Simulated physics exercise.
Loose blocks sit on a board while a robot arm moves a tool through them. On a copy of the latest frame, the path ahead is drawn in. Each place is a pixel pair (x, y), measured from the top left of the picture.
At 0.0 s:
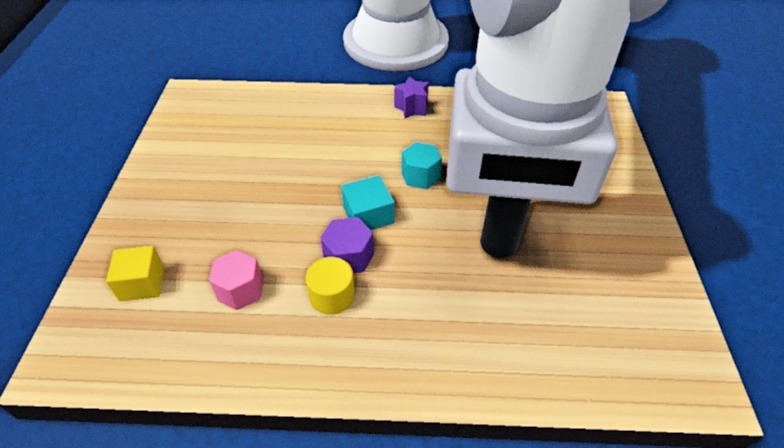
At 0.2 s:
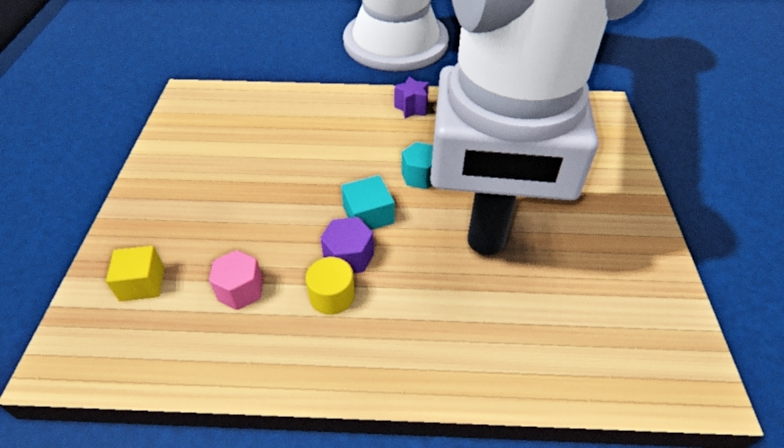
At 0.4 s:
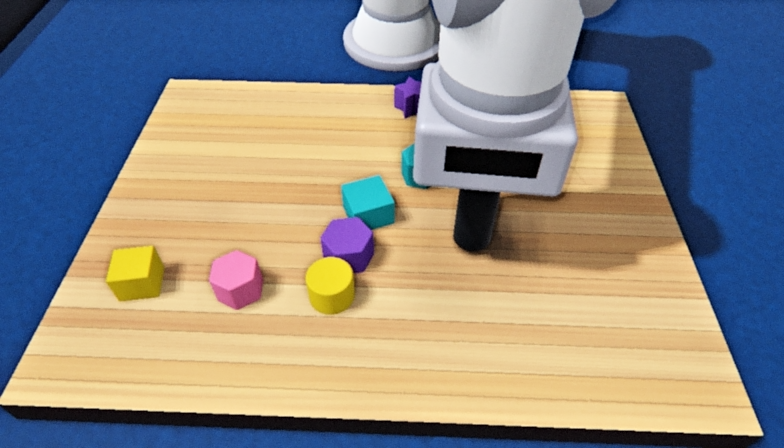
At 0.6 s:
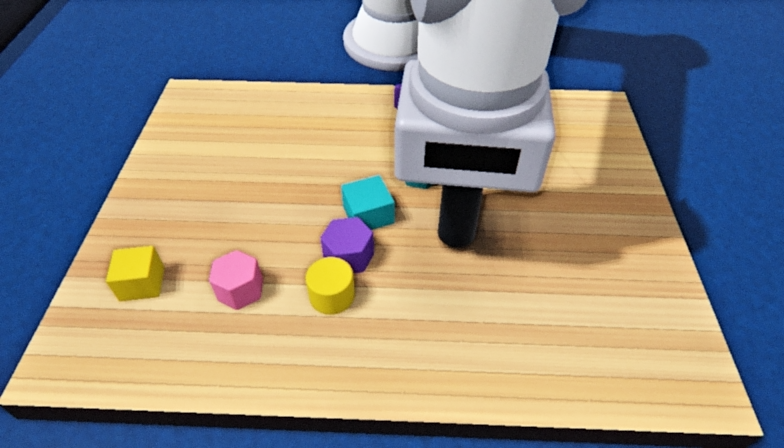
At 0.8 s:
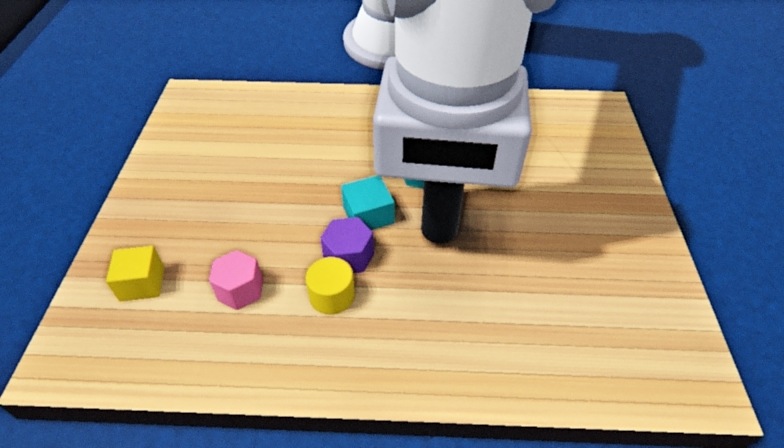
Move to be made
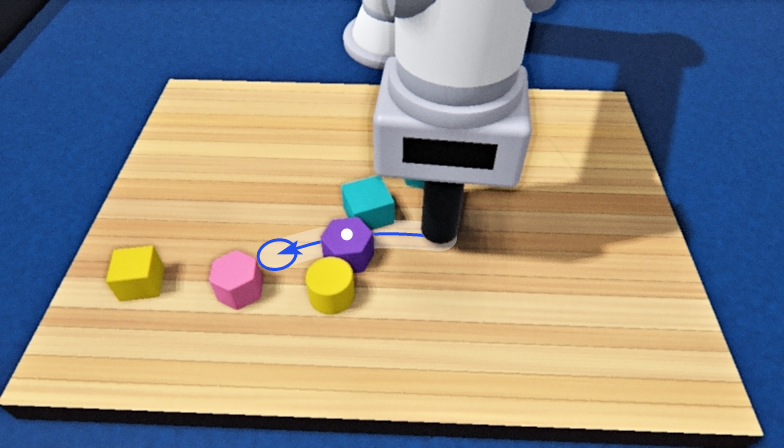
The video shows a robot arm moving its black tool steadily leftward above a wooden board scattered with yellow, pink, purple and turquoise blocks, passing in front of some at the back while the blocks stay still.
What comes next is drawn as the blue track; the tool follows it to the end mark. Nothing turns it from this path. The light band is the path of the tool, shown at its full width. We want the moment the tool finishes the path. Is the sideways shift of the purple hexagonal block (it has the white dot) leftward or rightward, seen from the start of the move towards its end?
Its sideways move is to the left.
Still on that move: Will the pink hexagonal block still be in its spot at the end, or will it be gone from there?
That block is not shifted.
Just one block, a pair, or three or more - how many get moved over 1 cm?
In total, three or more blocks get moved by over 1 cm.
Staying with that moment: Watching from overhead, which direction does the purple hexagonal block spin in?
That block twists counter-clockwise.
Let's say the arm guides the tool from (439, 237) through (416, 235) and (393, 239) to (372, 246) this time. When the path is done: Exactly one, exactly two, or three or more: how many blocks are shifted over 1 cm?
I expect one block to move.
Path on the board, from (439, 237) by way of (385, 234) and (331, 240) to (277, 254); the dot is on the purple hexagonal block.
The first path, step by step. One third of the way, tool at (385, 227); turquoise square block at (359, 189).
Two thirds of the way, tool at (330, 233); yellow disc at (323, 289); purple hexagonal block at (308, 250), turned 45° anticlockwise; turquoise square block at (352, 185).
At the end, tool at (275, 248); pink hexagonal block in place; yellow disc at (323, 292); purple hexagonal block at (285, 267), turned 95° anticlockwise; turquoise square block at (352, 185).
